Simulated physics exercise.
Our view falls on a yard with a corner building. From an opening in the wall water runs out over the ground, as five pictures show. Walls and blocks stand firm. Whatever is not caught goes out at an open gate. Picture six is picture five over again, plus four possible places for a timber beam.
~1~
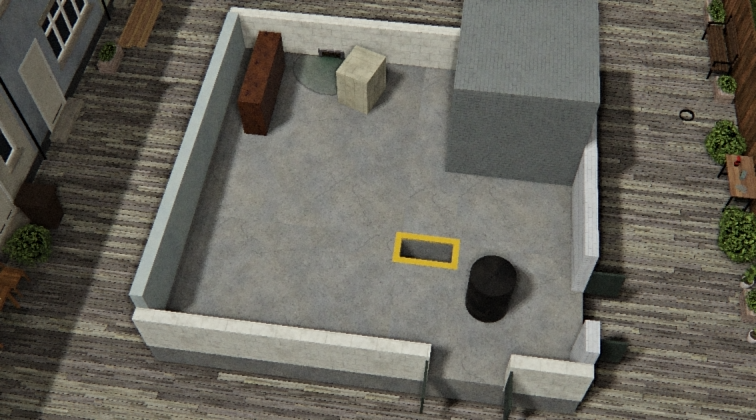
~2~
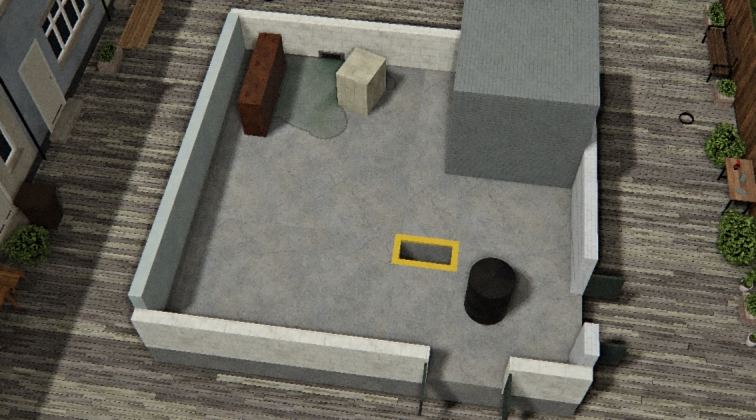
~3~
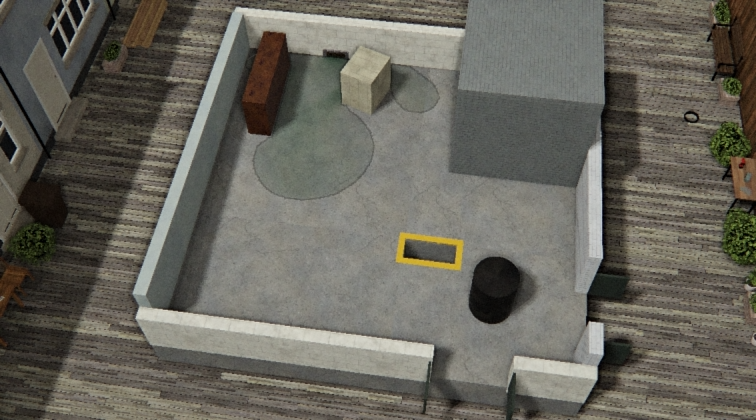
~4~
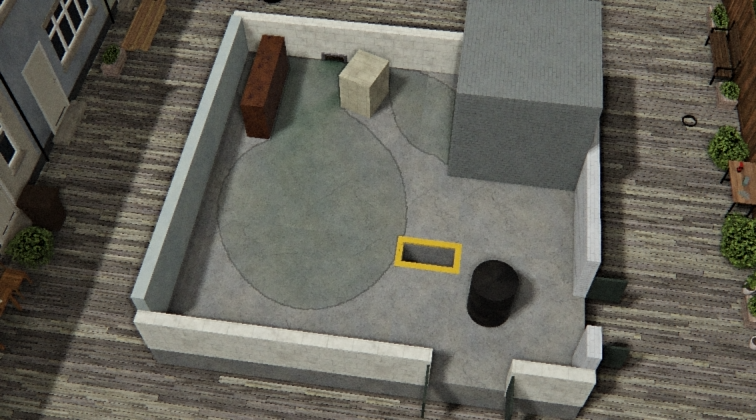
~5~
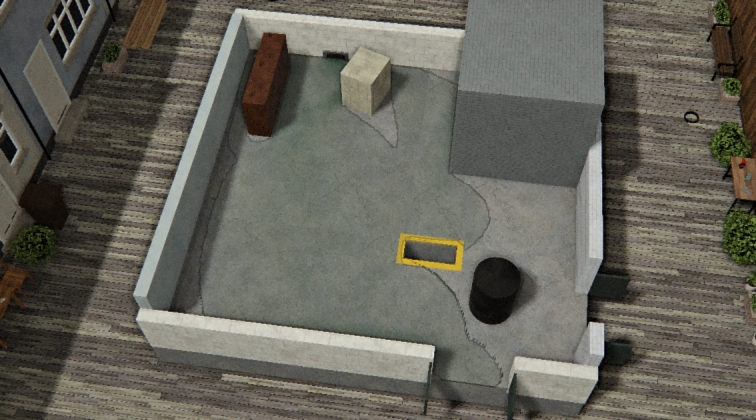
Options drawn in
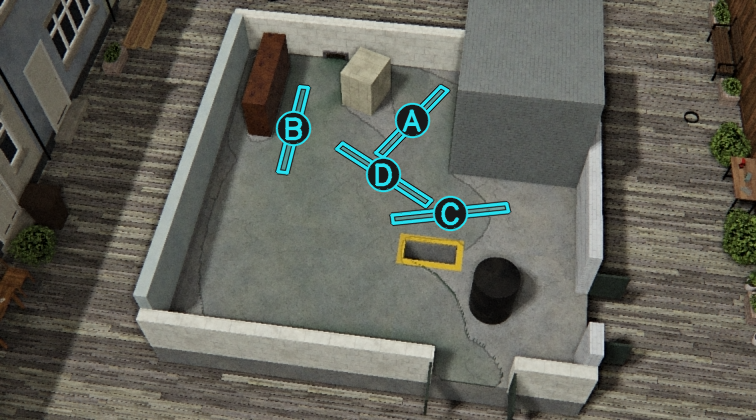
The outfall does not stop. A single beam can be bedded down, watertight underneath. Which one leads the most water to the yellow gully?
Take B.
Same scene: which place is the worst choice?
Here it is place C.
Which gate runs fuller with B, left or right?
The left one.
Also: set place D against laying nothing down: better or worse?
Place D is worse.
On the marked copy, A from (379, 155) to (444, 88); B from (282, 172) to (304, 87); C from (392, 219) to (507, 207); D from (339, 146) to (428, 203).
With A, about 13 % of the stream runs into the yellow gully, about 86 % out by the gates.
With B, about 21 % of the stream runs into the yellow gully, about 79 % out by the gates.
With C, about 4 % of the stream runs into the yellow gully, about 96 % out by the gates.
With D, about 11 % of the stream runs into the yellow gully, about 89 % out by the gates.
